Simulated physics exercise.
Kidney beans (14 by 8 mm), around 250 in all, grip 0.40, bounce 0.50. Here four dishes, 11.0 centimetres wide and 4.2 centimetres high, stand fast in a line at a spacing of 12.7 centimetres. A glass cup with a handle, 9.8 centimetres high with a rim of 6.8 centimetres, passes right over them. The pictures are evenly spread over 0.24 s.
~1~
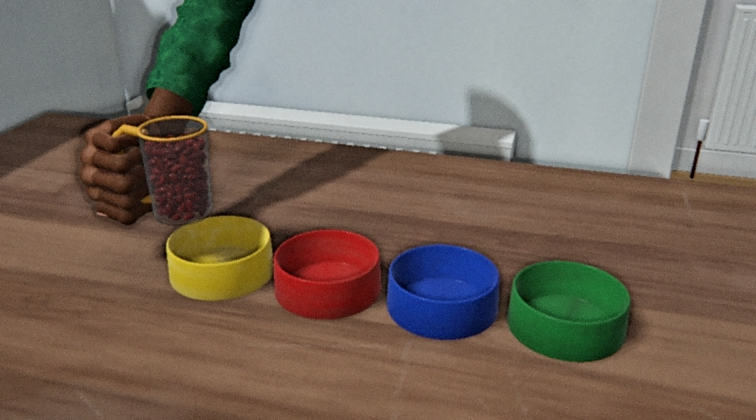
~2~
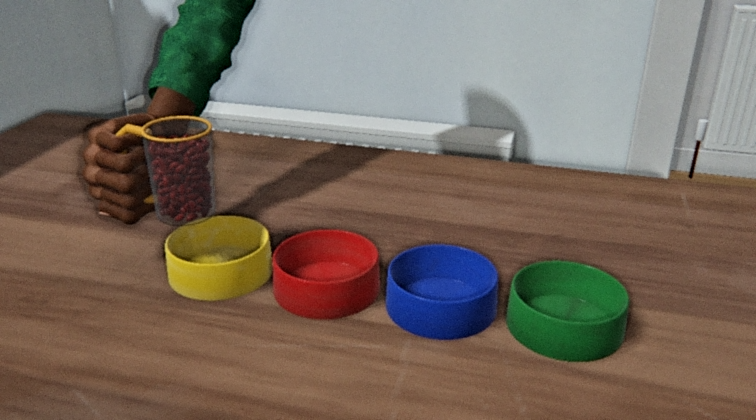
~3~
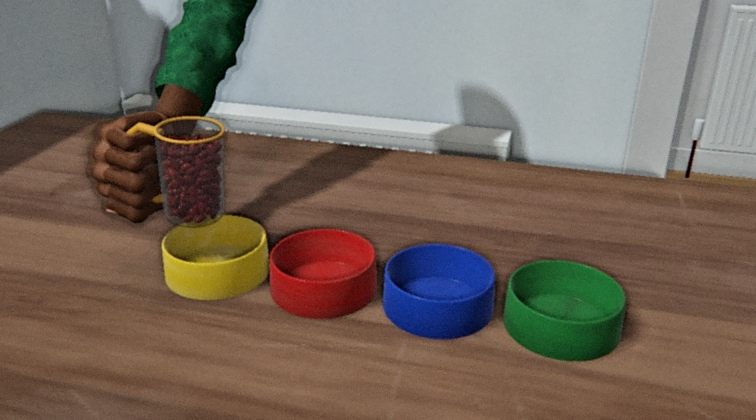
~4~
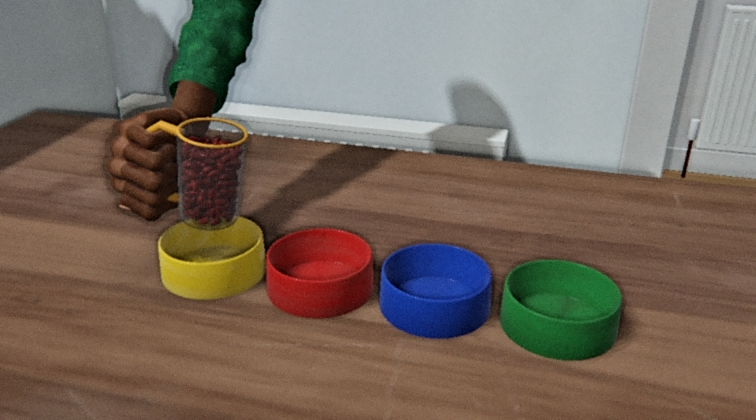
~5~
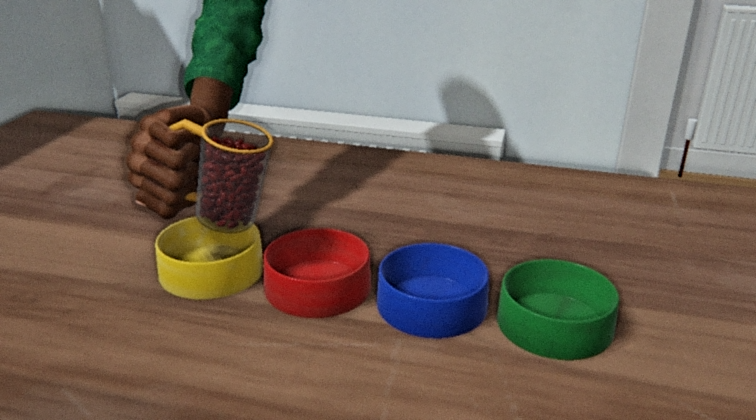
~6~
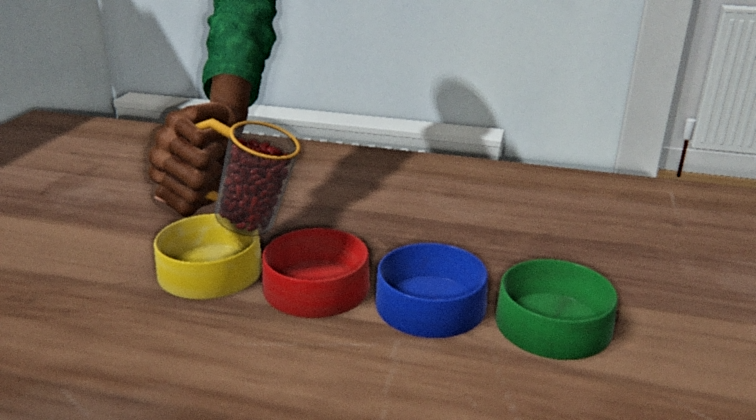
A hand moves a glass cup of red beans rightward above colored dishes, tilting it gradually.
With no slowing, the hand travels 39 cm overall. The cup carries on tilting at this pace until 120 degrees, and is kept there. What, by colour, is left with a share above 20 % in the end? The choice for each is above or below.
Red - below it, blue - below it, green - above it, yellow - below it, counter - below it.
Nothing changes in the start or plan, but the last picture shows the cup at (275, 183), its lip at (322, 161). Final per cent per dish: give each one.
Red: 0 / blue: 0 / green: 80 / yellow: 0.
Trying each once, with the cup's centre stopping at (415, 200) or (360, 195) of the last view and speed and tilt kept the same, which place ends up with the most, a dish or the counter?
On the first run most goes to blue, and on the second to blue.
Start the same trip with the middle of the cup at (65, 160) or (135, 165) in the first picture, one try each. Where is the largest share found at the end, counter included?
The winner: Blue, then green.
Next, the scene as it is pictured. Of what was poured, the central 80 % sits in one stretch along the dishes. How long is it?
Some 6 cm.
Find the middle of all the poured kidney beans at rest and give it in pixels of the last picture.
When it all comes to rest, the middle is near (571, 312).
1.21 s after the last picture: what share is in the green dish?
By that moment, around 70 percent has got there.
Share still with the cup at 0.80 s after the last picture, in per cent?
Around 85 per cent of the load.
Then, 0.48 s after the last picture, tilt 67 degrees; cup holds 100 %.
Then, 0.80 s after the last picture, tilt 99 degrees; cup holds 85 %, green 10 %.
Then, 1.21 s after the last picture, tilt 120 degrees; cup holds 20 %, green 70 %.
In the end, red 0 %, blue 0 %, green 90 %, yellow 0 %, counter 10 %.
